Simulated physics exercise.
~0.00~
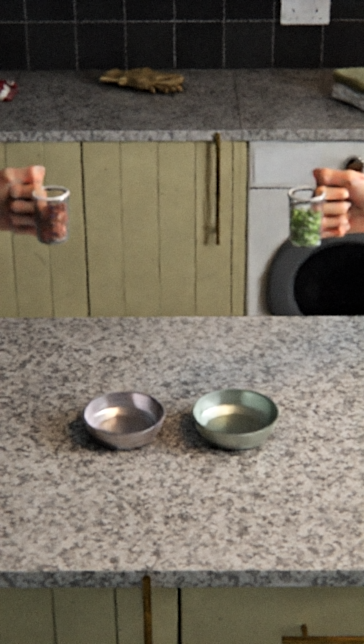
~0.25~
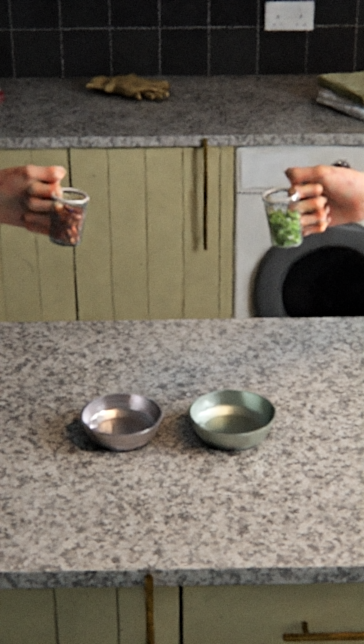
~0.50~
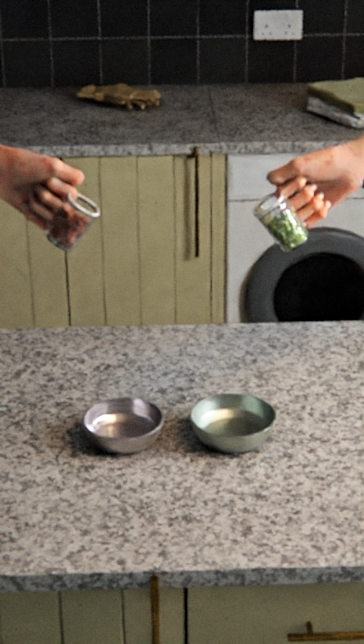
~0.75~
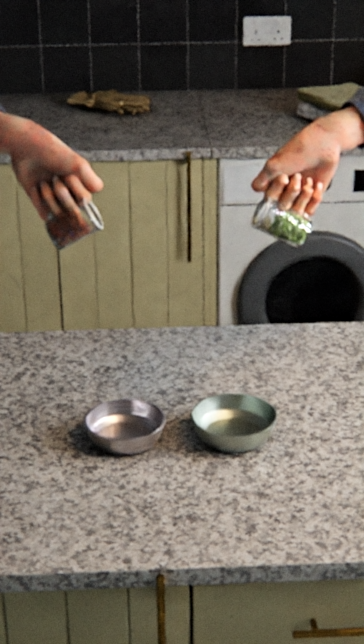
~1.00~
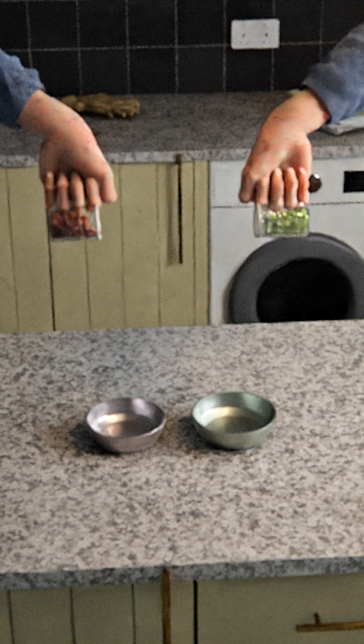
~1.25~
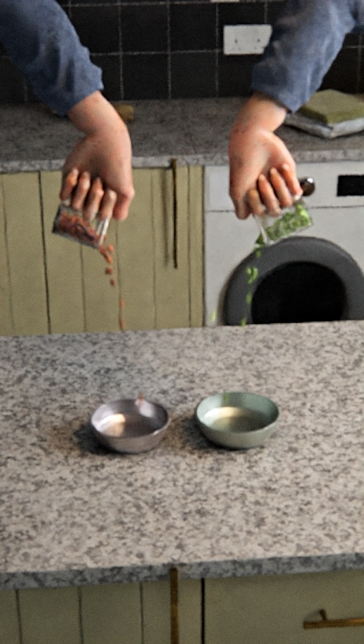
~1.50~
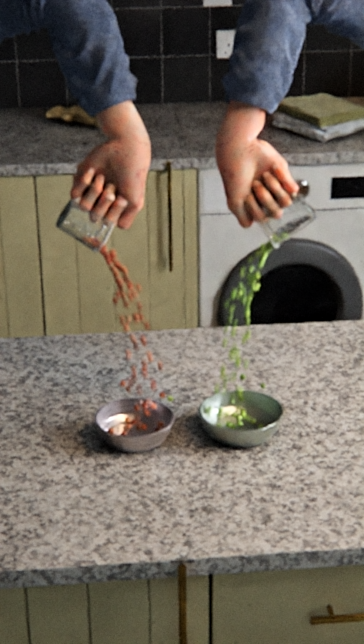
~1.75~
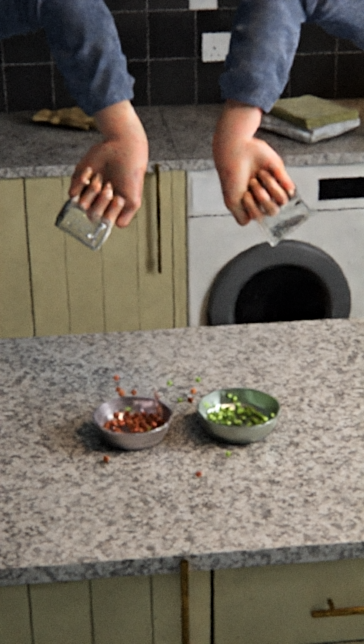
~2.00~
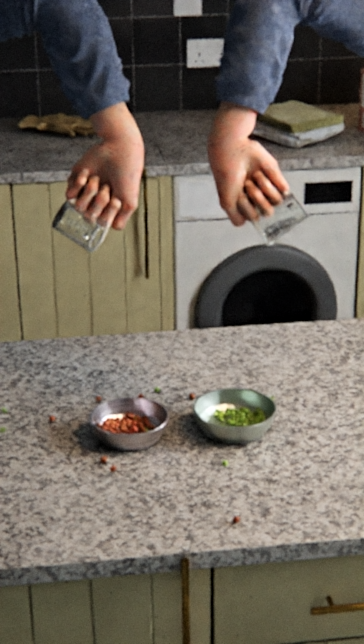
Two hands tip red and green pieces from cups into dishes, scattering a few outside.
